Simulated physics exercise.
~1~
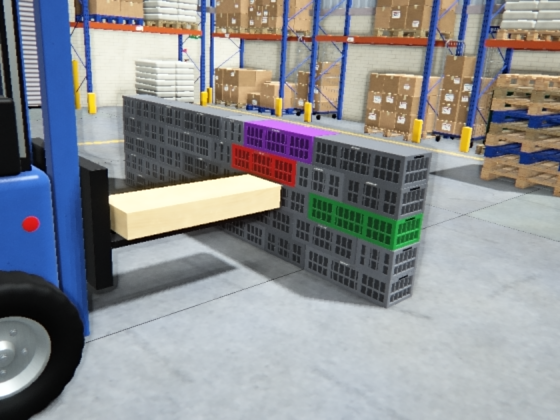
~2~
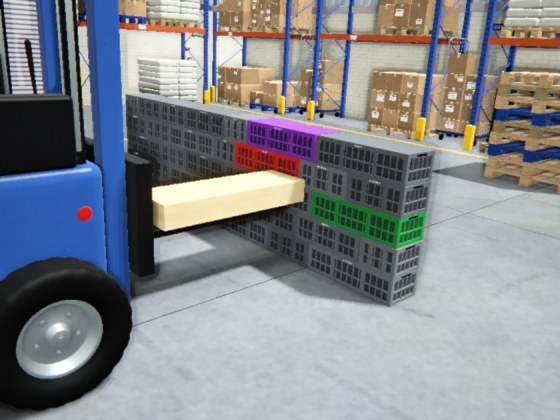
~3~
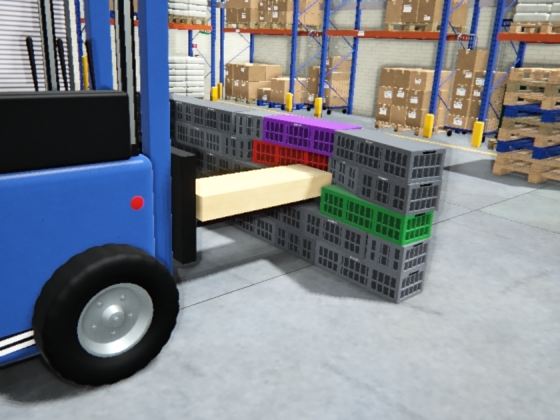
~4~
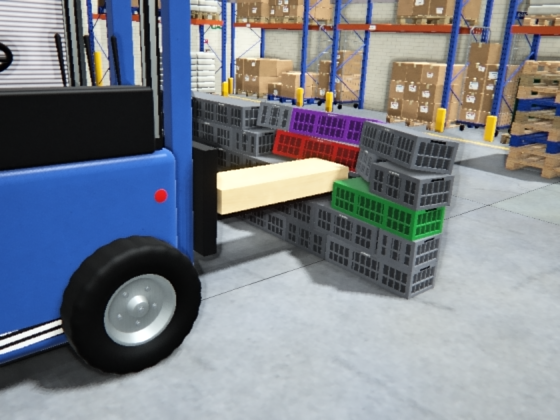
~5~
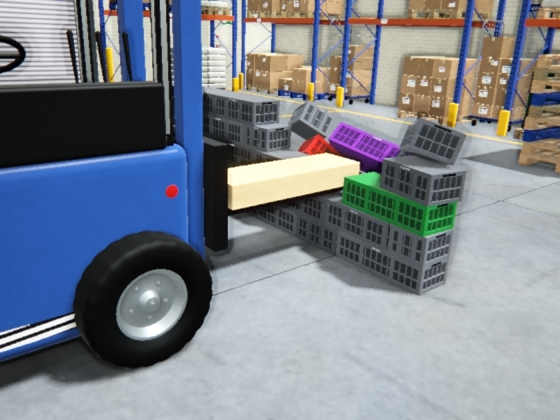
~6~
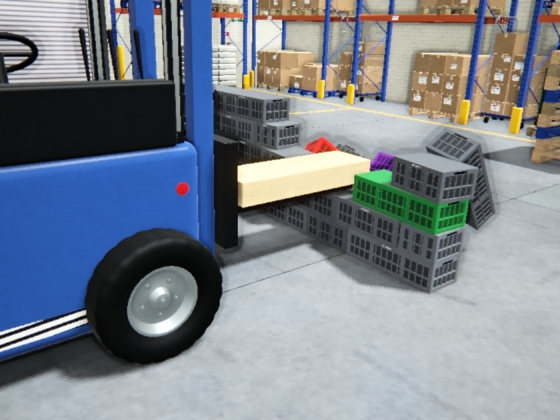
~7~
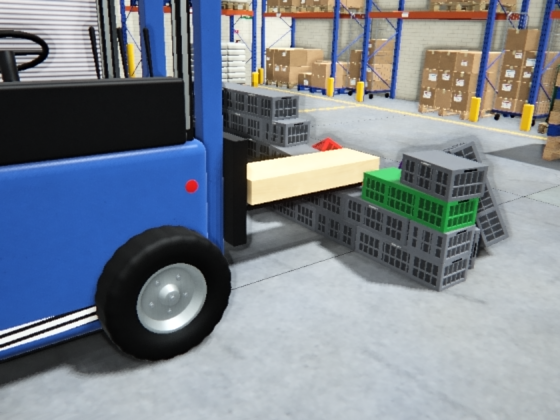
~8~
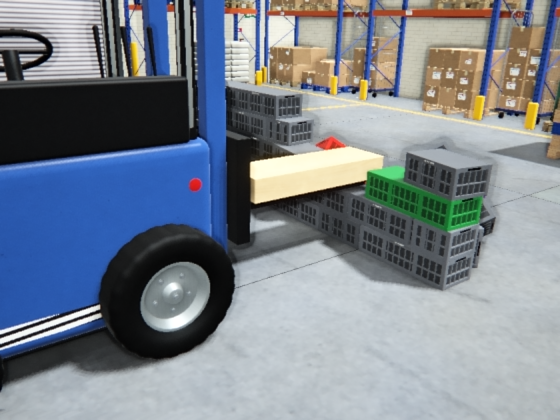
A blue forklift pushed a long pale block into a wall of dark gray crates, knocking the upper middle loose so the purple crate tipped and dropped out of sight behind, while the red one ended up tilted and the green one stayed put.
